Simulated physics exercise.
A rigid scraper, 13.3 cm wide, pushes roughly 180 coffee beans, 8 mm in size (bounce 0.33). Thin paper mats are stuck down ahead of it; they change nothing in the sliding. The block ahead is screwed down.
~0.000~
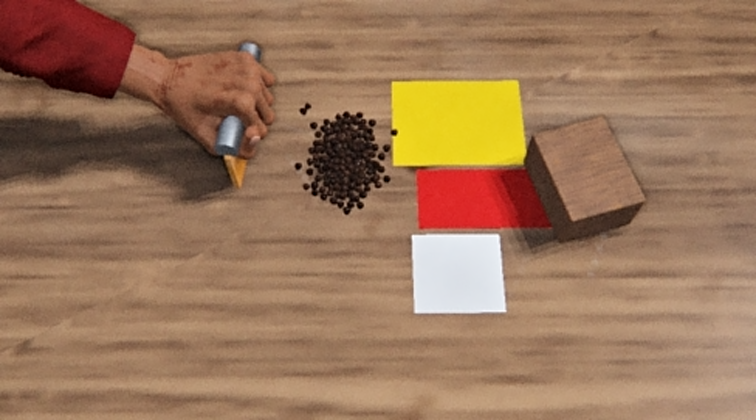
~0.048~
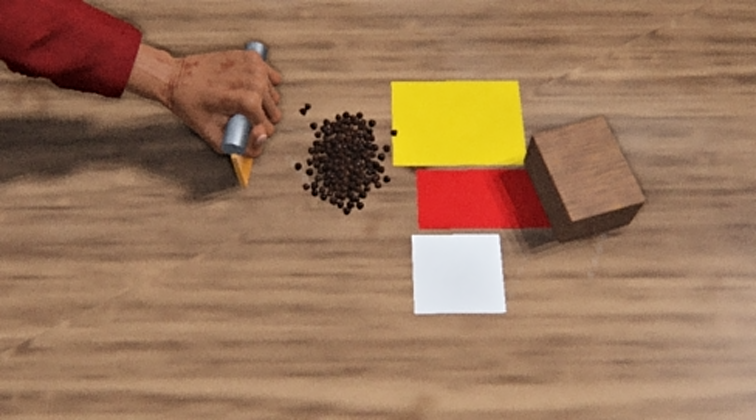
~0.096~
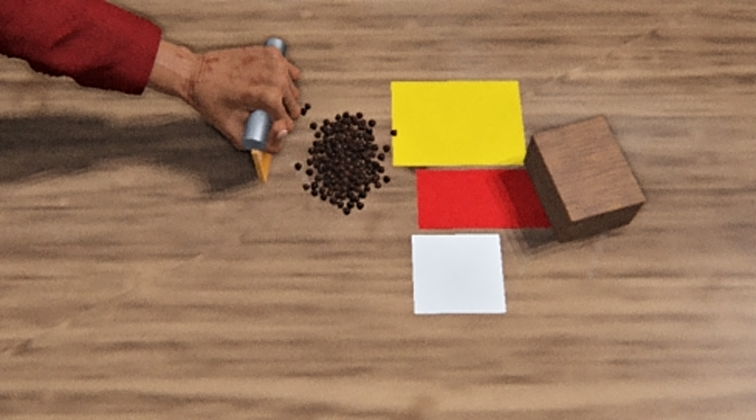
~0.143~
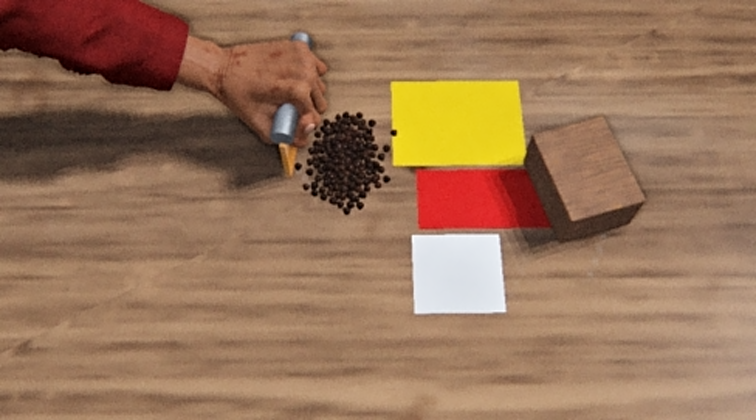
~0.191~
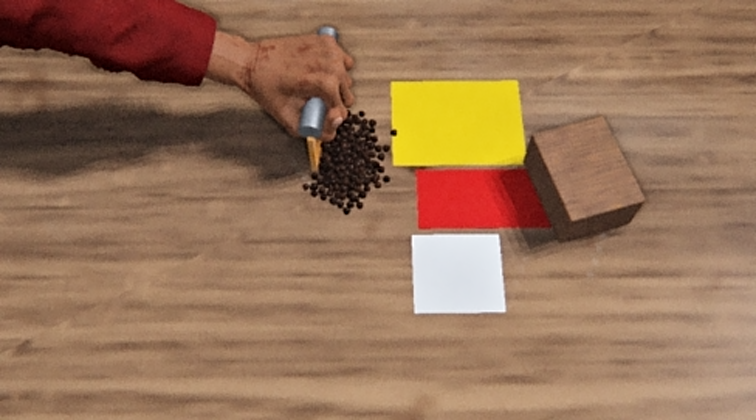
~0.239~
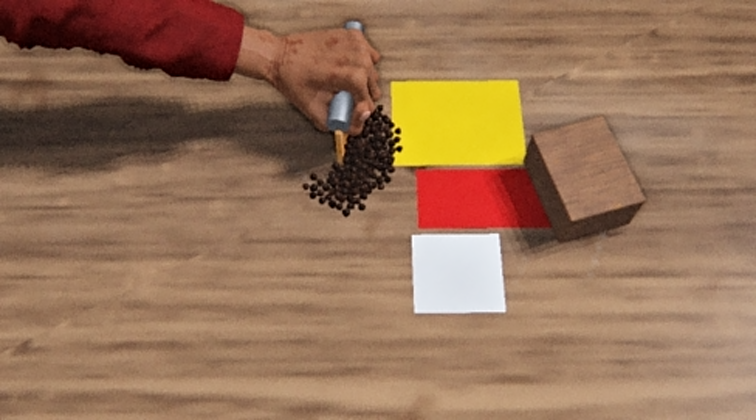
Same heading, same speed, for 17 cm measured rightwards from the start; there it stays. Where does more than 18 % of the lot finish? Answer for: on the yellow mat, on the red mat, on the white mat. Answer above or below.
Yellow mat: Above, red mat: Below, white mat: Below.
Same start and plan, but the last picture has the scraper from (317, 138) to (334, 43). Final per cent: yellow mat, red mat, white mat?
Yellow mat 50, red mat 0, white mat 0.
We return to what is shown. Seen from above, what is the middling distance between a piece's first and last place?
About 8 cm.
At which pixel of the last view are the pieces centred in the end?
At about (413, 162).
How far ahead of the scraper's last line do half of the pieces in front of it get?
About 4 cm.
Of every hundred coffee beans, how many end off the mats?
Roughly 45 per cent.
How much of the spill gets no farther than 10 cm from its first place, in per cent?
About 70 per cent.
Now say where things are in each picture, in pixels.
In the first frame, scraper from (230, 161) to (253, 63); moved 0.0 cm; pieces shifted so far, 0; middle of the spill at (348, 153); white mat at (458, 273); red mat at (484, 198); yellow mat at (458, 122); block at (588, 167).
In the second frame, scraper from (236, 160) to (259, 62); moved 0.7 cm; pieces shifted so far, 0; middle of the spill at (348, 153).
In the third frame, scraper from (257, 156) to (278, 58); moved 2.8 cm; pieces shifted so far, 0; middle of the spill at (348, 153).
In the fourth frame, scraper from (284, 150) to (303, 52); moved 5.7 cm; pieces shifted so far, 1; middle of the spill at (348, 153).
In the fifth frame, scraper from (311, 143) to (329, 47); moved 8.6 cm; pieces shifted so far, 62; middle of the spill at (348, 153).
In the sixth frame, scraper from (339, 137) to (355, 41); moved 11.5 cm; pieces shifted so far, 153; middle of the spill at (359, 146); white mat at (458, 273); red mat at (483, 198); yellow mat at (457, 122); block at (588, 167). Its speed is about 0.61 m/s, heading 14 degrees away from the viewer.
After 0.36 s, scraper 17 cm from its start, spill 13 cm wide; red mat 5 %, yellow mat 50 %, off the mats 45 %.
After 0.48 s, scraper 17 cm from its start, spill 14 cm wide; red mat 5 %, yellow mat 50 %, off the mats 45 %.
Then, at 0.59 s, scraper 17 cm from its start, spill 14 cm wide; red mat 5 %, yellow mat 50 %, off the mats 45 %.
In the end, at 0.8 s, white mat 0 %, red mat 5 %, yellow mat 50 %, off the mats 45 %.
